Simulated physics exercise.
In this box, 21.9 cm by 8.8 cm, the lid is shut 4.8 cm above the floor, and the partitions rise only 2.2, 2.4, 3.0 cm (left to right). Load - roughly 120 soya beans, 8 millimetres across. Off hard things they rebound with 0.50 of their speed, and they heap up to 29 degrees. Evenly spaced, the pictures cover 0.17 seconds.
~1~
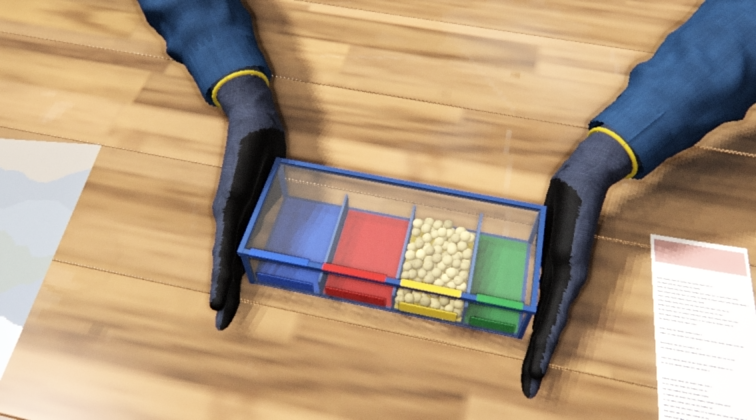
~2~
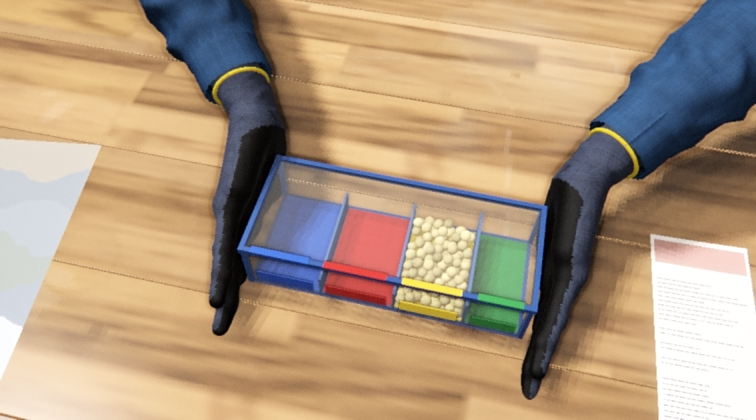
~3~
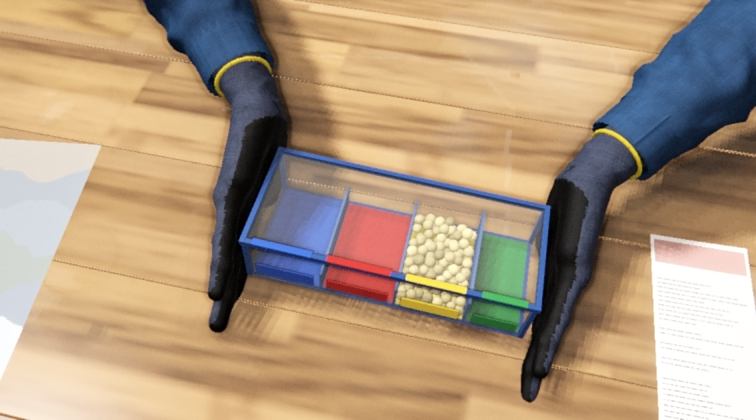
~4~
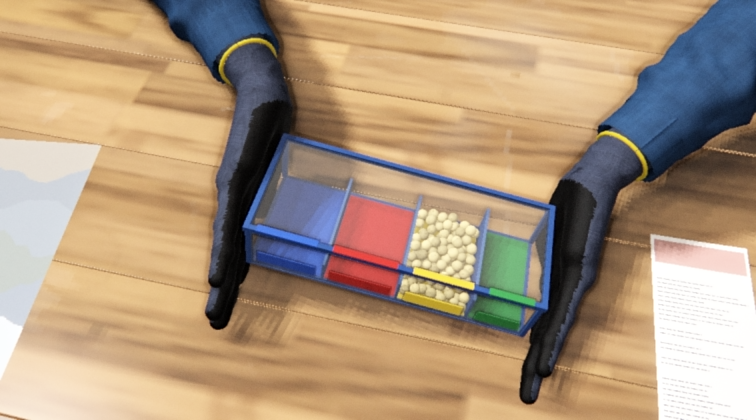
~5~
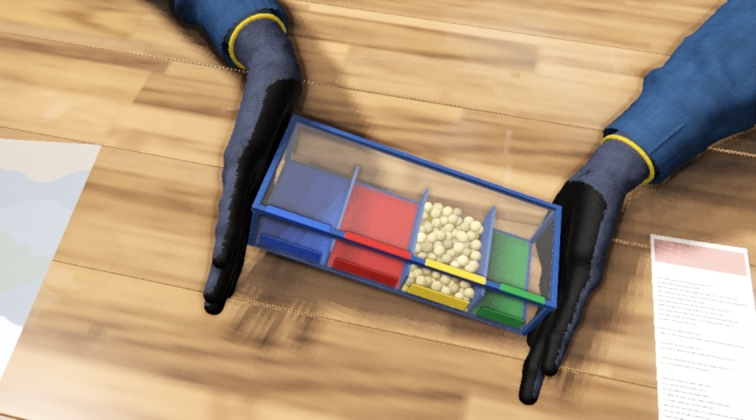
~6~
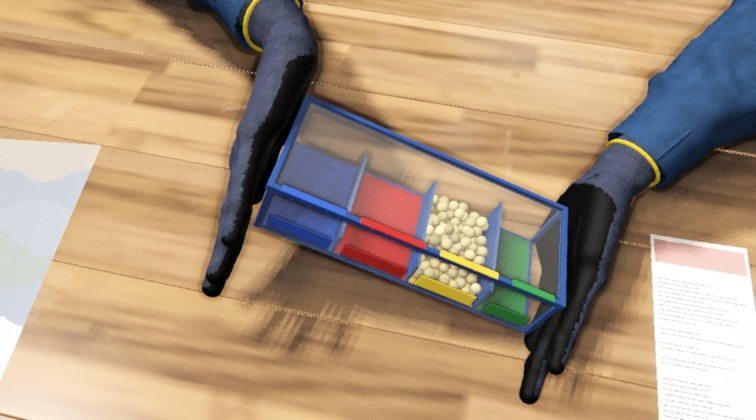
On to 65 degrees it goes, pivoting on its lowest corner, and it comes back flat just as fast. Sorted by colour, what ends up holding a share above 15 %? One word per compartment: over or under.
Red under, blue under, green under, yellow over.
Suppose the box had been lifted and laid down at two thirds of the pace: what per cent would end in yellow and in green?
Final share: Yellow 95 %, green 5 %.
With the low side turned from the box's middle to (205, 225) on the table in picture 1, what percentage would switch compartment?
Roughly 30 % of the pieces.
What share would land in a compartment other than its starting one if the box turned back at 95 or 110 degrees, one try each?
Close to 60 in a hundred first, and 60 in a hundred second.
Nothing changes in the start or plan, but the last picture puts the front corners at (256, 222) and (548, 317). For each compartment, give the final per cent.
Per cent at the end: Red 0; blue 0; green 5; yellow 95.
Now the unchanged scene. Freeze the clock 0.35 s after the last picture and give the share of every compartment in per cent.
Red 0, blue 0, green 0, yellow 100.
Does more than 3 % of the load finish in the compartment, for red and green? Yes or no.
For red, it does not; for green, it does.
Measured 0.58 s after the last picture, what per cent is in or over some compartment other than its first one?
Share: Approx. 10 %.
Then, 0.35 s after the last picture, tilt 63 degrees; yellow 100 %.
Then, 0.58 s after the last picture, tilt 25 degrees; green 10 %, yellow 90 %.
Then, 0.92 s after the last picture, tilt 0 degrees; green 10 %, yellow 90 %.
In the end, red 0 %, blue 0 %, green 10 %, yellow 90 %.
